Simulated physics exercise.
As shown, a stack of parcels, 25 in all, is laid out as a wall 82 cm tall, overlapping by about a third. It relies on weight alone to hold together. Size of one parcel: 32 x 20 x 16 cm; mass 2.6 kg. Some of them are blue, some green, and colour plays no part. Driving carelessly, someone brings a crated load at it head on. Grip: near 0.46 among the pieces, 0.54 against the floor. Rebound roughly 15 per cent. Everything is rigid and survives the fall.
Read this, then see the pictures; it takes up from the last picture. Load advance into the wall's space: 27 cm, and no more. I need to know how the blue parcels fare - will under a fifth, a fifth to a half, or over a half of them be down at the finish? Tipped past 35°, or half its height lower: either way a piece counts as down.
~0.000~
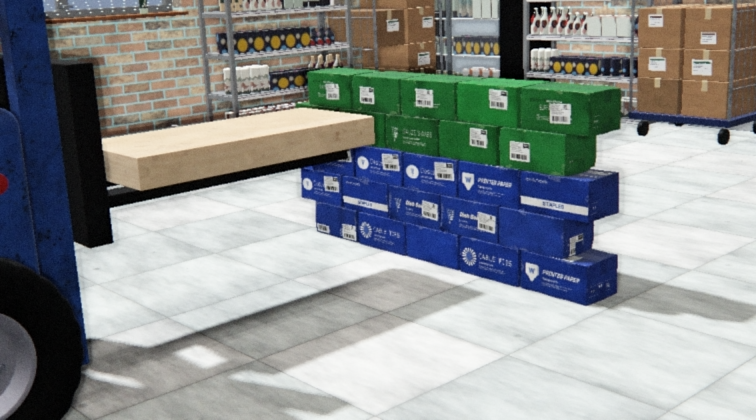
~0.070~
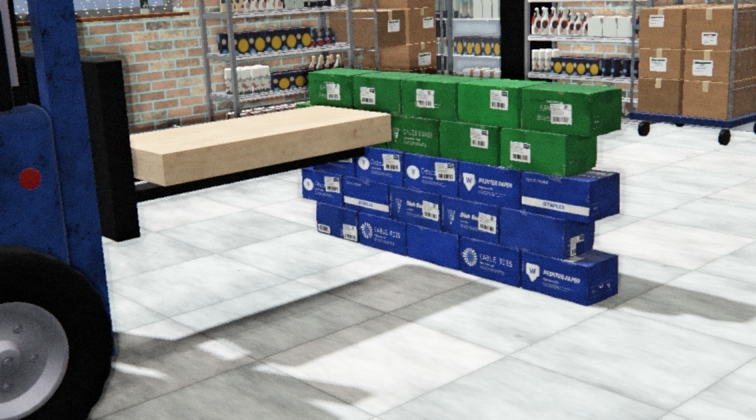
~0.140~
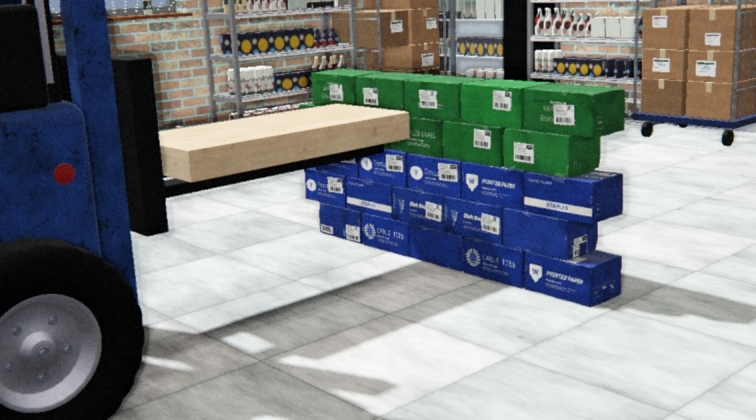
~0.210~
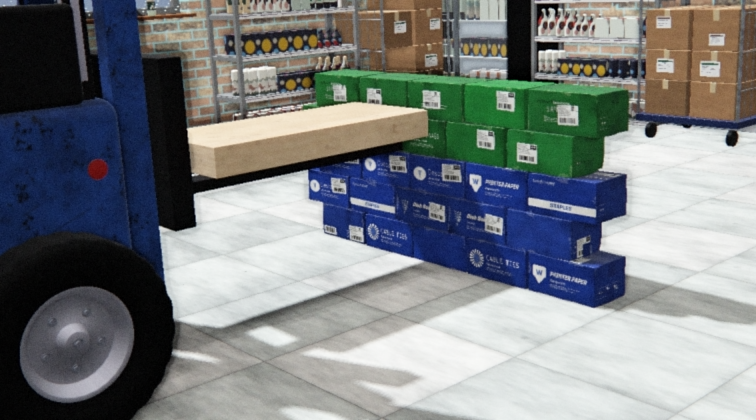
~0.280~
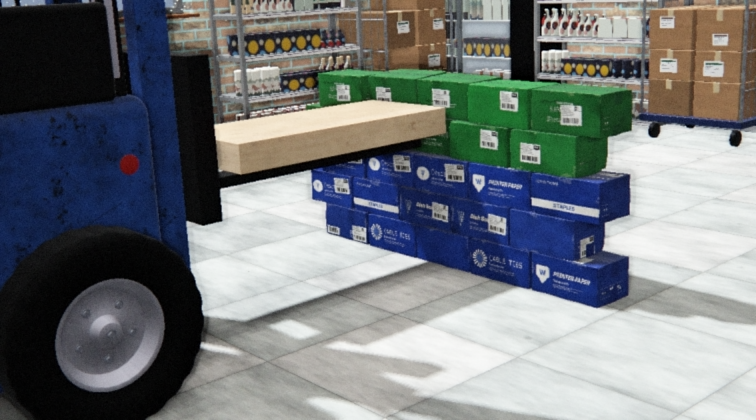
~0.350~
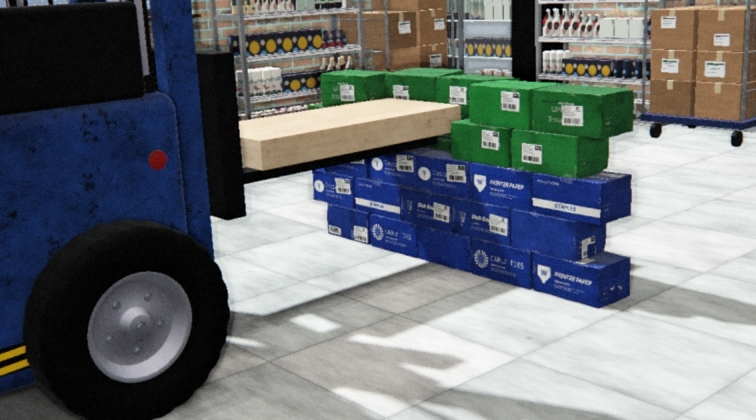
At the finish, under a fifth of them.
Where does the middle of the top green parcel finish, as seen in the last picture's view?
Somewhere around pixel (516, 187).
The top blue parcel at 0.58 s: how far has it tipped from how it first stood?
0°.
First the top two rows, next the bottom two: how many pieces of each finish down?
4, then 0.
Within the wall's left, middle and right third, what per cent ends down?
20, 40 and 0 per cent, from left to right.
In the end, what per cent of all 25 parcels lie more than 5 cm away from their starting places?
That makes 20 percent.
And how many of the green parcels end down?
Colour green - count down 4.
After 0.42 s, none of the 15 blue parcels down (0 of 25 in all colours); top blue parcel leaning 3°; top green parcel leaning 9°.
After 0.58 s, none of the 15 blue parcels down (4 of 25 in all colours); top blue parcel shifted 23 mm; top green parcel leaning 37°, 20 cm lower.
After 0.90 s, none of the 15 blue parcels down (4 of 25 in all colours); top blue parcel shifted 23 mm; top green parcel leaning 51°, 56 cm lower.
At rest (1.4 s), none of the 15 blue parcels down (4 of 25 in all colours); top blue parcel shifted 23 mm; top green parcel 65 cm lower. That is 0 per cent. As the last picture would show them, middles, top blue parcel near (410, 163), top green parcel near (516, 187).
